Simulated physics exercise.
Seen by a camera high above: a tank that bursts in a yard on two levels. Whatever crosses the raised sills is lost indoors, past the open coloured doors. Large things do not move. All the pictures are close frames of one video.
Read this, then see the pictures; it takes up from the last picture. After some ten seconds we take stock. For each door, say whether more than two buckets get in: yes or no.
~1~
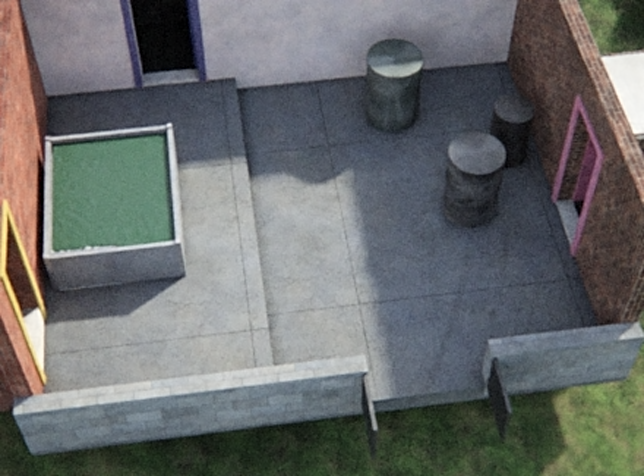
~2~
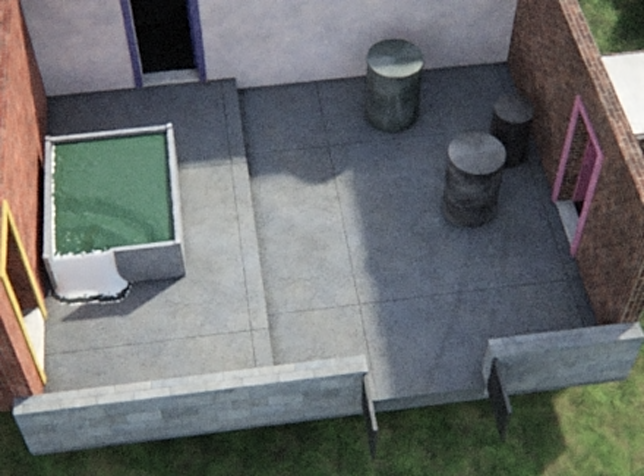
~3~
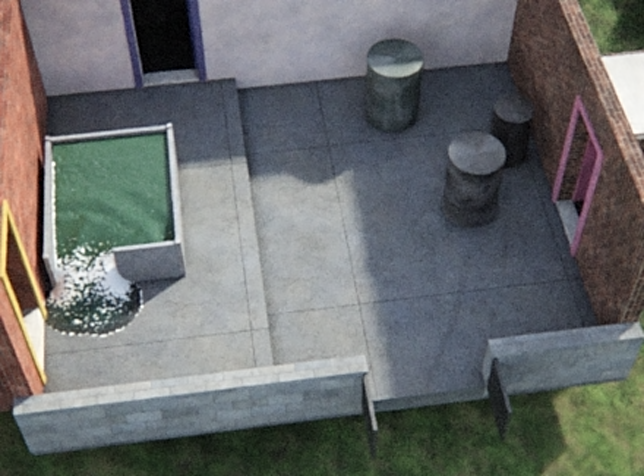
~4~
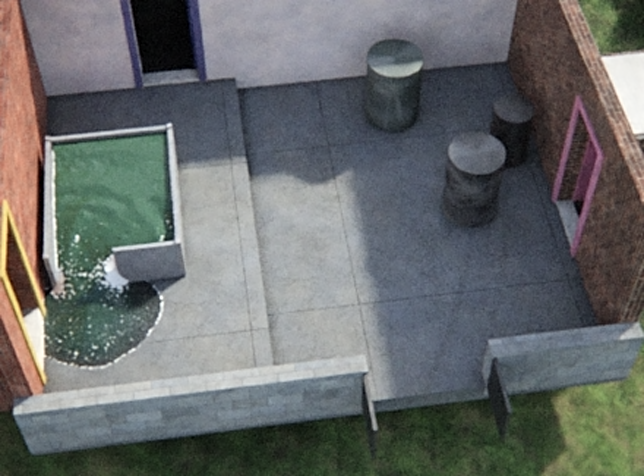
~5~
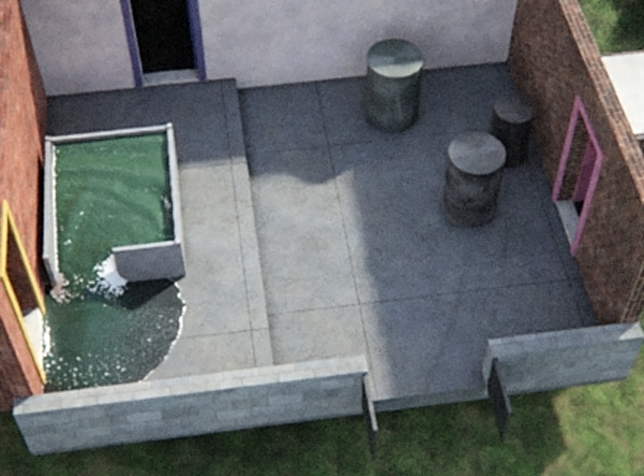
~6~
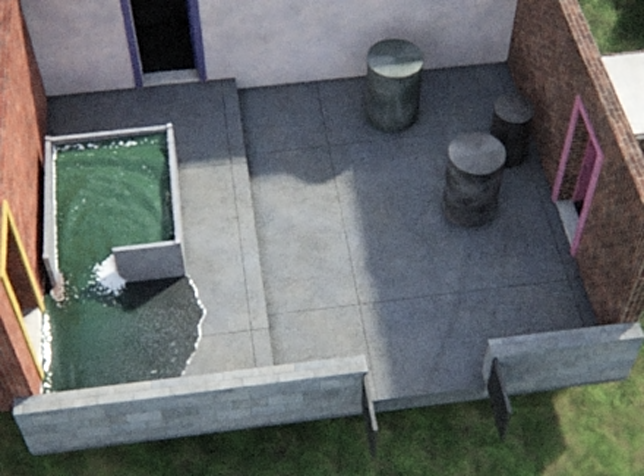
Blue door: No; yellow door: No; pink door: Yes.
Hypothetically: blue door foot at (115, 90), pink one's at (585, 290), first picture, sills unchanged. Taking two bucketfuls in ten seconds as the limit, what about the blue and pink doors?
In short: The blue door falls short, the pink door tops the mark.
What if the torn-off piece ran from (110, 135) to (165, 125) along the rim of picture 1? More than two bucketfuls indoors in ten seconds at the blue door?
Then: The blue door tops the mark.
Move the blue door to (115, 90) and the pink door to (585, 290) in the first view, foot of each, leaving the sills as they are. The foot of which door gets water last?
That would be the blue door.
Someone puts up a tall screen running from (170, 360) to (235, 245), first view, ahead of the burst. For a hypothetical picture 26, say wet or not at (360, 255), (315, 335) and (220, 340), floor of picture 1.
Submerged, submerged, submerged.
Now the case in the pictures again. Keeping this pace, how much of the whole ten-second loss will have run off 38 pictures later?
About 45 per cent.
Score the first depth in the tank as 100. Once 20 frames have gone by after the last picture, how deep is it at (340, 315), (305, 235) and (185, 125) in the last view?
Some 8, 4 and 0 in a hundred.
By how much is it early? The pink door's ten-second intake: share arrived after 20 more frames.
Something like 0 in a hundred.
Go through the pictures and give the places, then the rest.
The first picture shows still water in the tank at (112, 192).
In the second picture, water pours out at (87, 274) and has run to (124, 290).
In the third picture, water pours out at (87, 275) and has run to (121, 323).
In the fourth picture, the front is at (109, 359), out from the gap at (87, 275).
In the fifth picture, the front is at a hidden place, out from the gap at (87, 275).
In the sixth picture, water pours out at (87, 274) and has run to a hidden place.
A moment on, water covers 10 % of the floor; the blue door not reached, the yellow door wet at the sill, nothing in, the pink door not reached.
Next, water covers 15 % of the floor; the blue door not reached, the yellow door wet at the sill, nothing in, the pink door not reached.
Then, water covers 50 % of the floor; the blue door not reached, the yellow door under two buckets in, the pink door not reached.
Later, water covers 70 % of the floor; the blue door not reached, the yellow door under two buckets in, the pink door over two buckets in.
In the end, water covers 85 % of the floor; the blue door wet at the sill, nothing in, the yellow door under two buckets in, the pink door far over two buckets in.
